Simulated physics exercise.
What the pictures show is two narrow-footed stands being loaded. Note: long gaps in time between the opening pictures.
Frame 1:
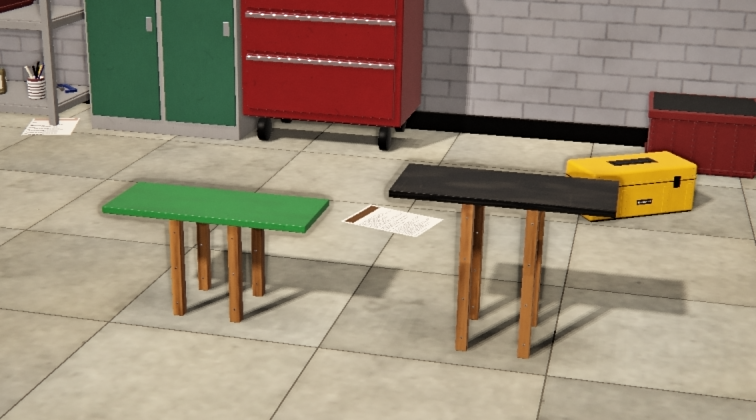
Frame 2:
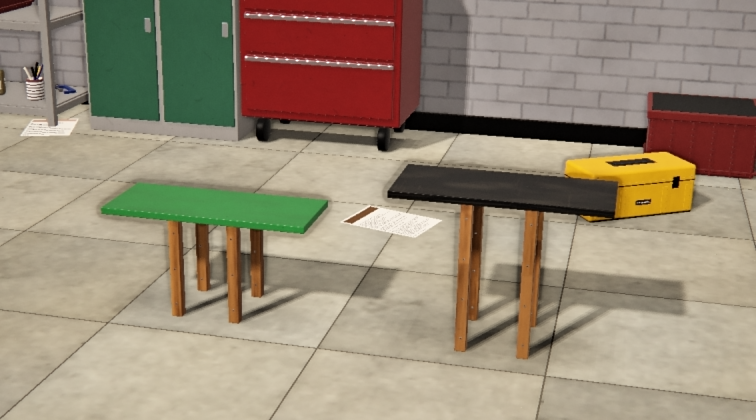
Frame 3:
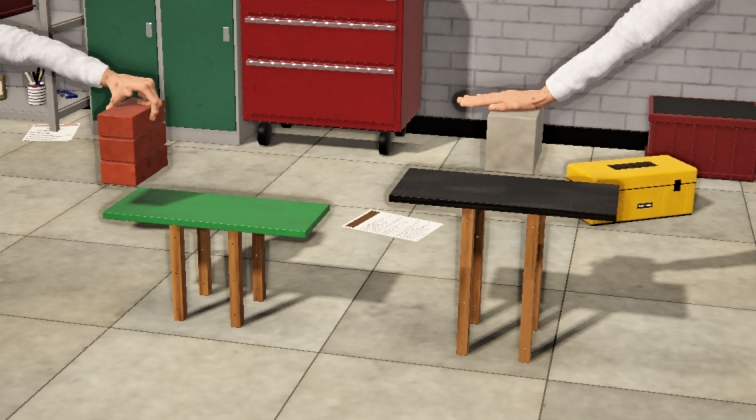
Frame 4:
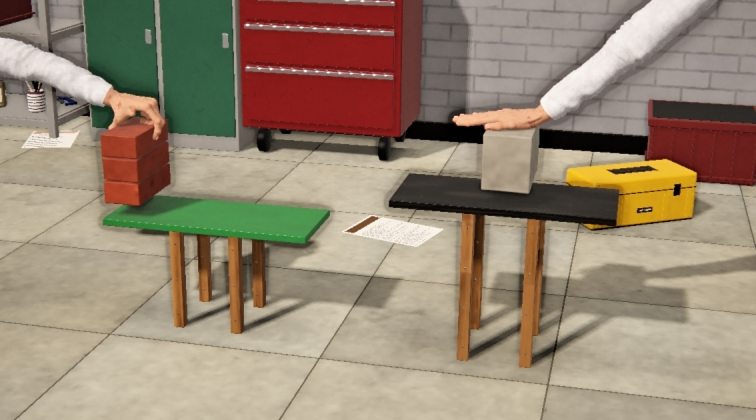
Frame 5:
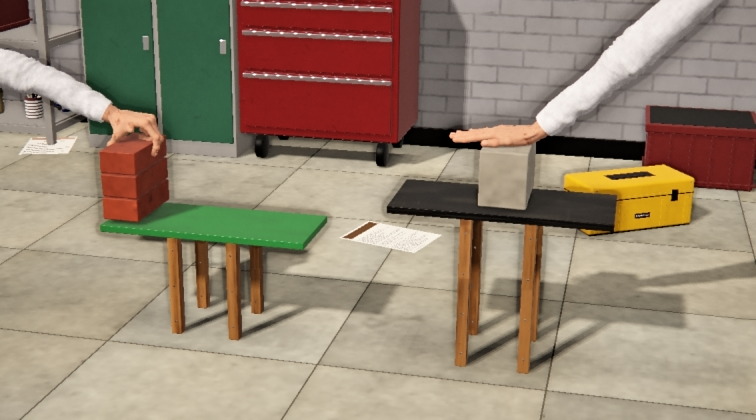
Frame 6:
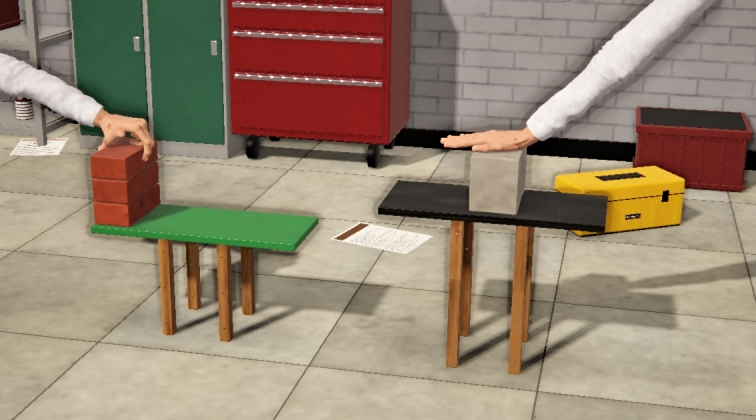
Two hands in white sleeves lower loads toward two stands in a garage-like workshop, seen from slightly above with the view shifting a little. A stack of red bricks is at the left end of a low green table, and a pale grey block is above a taller black-topped trestle, before cabinets and a yellow toolbox. Both loads descend onto the tops, the hands still touching them.
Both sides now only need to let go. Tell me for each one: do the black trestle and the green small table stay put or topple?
For each: The black trestle stays put, the green small table topples.
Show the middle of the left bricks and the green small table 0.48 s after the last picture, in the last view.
(64, 247) and (145, 224).
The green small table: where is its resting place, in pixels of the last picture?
(111, 233), roughly.
Then, 0.36 s on from there, black trestle at rest near (495, 205); green small table turned 19° from its first pose near (175, 217).
Then, 0.48 s on from there, black trestle at rest near (495, 205); green small table turned 44° from its first pose near (145, 224).
In the end, the black trestle holds firm, near (495, 205); the green small table overbalances, near (111, 233).
